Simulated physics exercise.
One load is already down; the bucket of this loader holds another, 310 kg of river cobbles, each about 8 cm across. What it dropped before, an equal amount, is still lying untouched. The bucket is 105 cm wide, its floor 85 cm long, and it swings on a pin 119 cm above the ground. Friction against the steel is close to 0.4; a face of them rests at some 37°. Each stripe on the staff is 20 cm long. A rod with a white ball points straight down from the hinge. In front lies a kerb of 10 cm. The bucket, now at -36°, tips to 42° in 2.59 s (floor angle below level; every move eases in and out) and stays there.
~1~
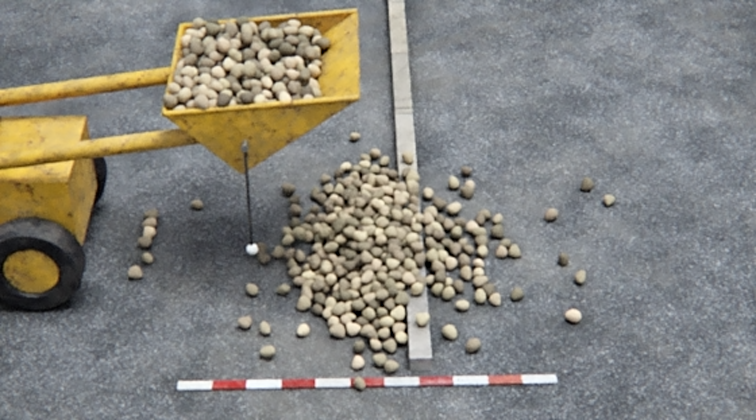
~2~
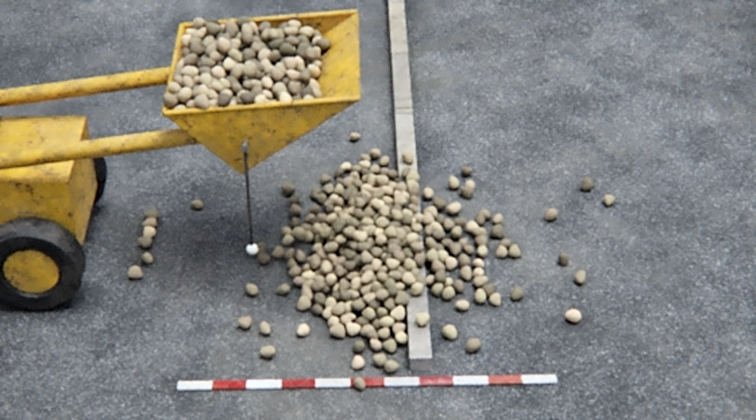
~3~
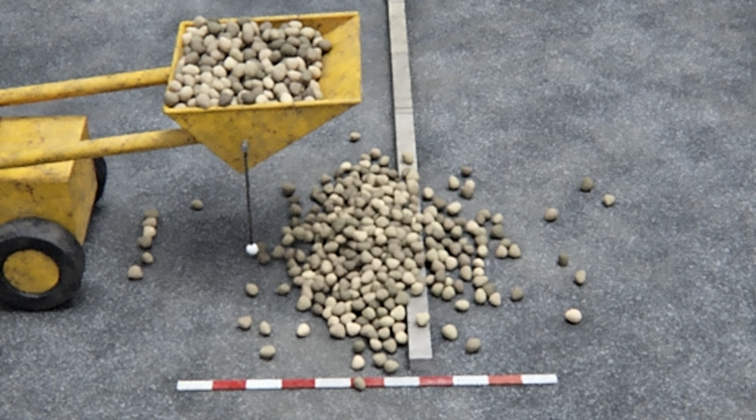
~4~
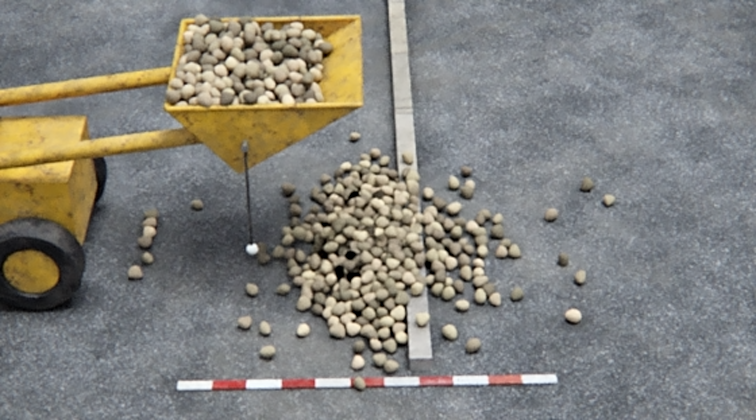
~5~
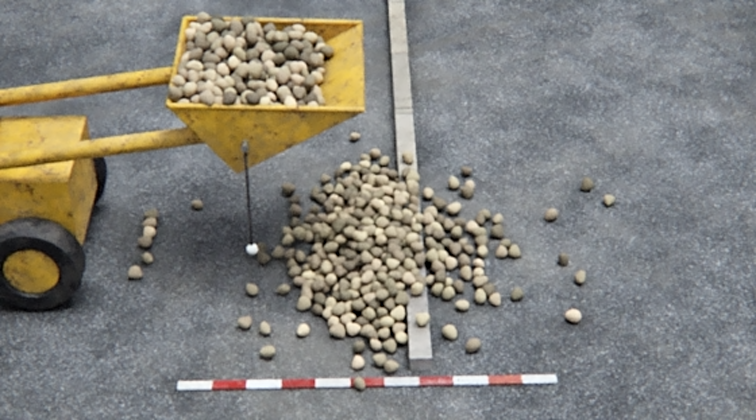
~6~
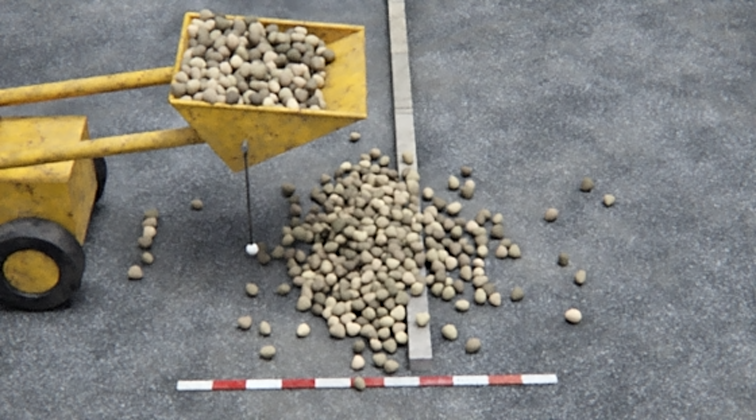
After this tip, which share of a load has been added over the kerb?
Close to 39 parts in a hundred.
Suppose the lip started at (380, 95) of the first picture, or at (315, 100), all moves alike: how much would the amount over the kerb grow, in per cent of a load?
Near 65 per cent from the first place, 5 from the second.
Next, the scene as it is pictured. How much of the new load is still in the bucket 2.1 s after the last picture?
Roughly 0 per cent is still inside.
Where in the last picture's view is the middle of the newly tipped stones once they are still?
Their middle is at about (392, 235).
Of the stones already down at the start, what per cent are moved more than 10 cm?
Roughly 10 per cent of them.
Then, 1.3 s after the last picture the floor is at 30°; in per cent of one load, 82 in the bucket, 104 on this side of the kerb, 15 over the kerb; the foremost stones are at (563, 248).
Then, 2.1 s after the last picture the floor is at 42°; in per cent of one load, 2 in the bucket, 156 on this side of the kerb, 44 over the kerb; the foremost stones are at (566, 240).
Then, 2.4 s after the last picture the floor is at 42°; in per cent of one load, 0 in the bucket, 150 on this side of the kerb, 52 over the kerb; the foremost stones are at (581, 252).
Then, 5.0 s after the last picture the floor is at 42°; in per cent of one load, 0 in the bucket, 148 on this side of the kerb, 54 over the kerb; the foremost stones are at (586, 251). Net gain over the kerb, 39.
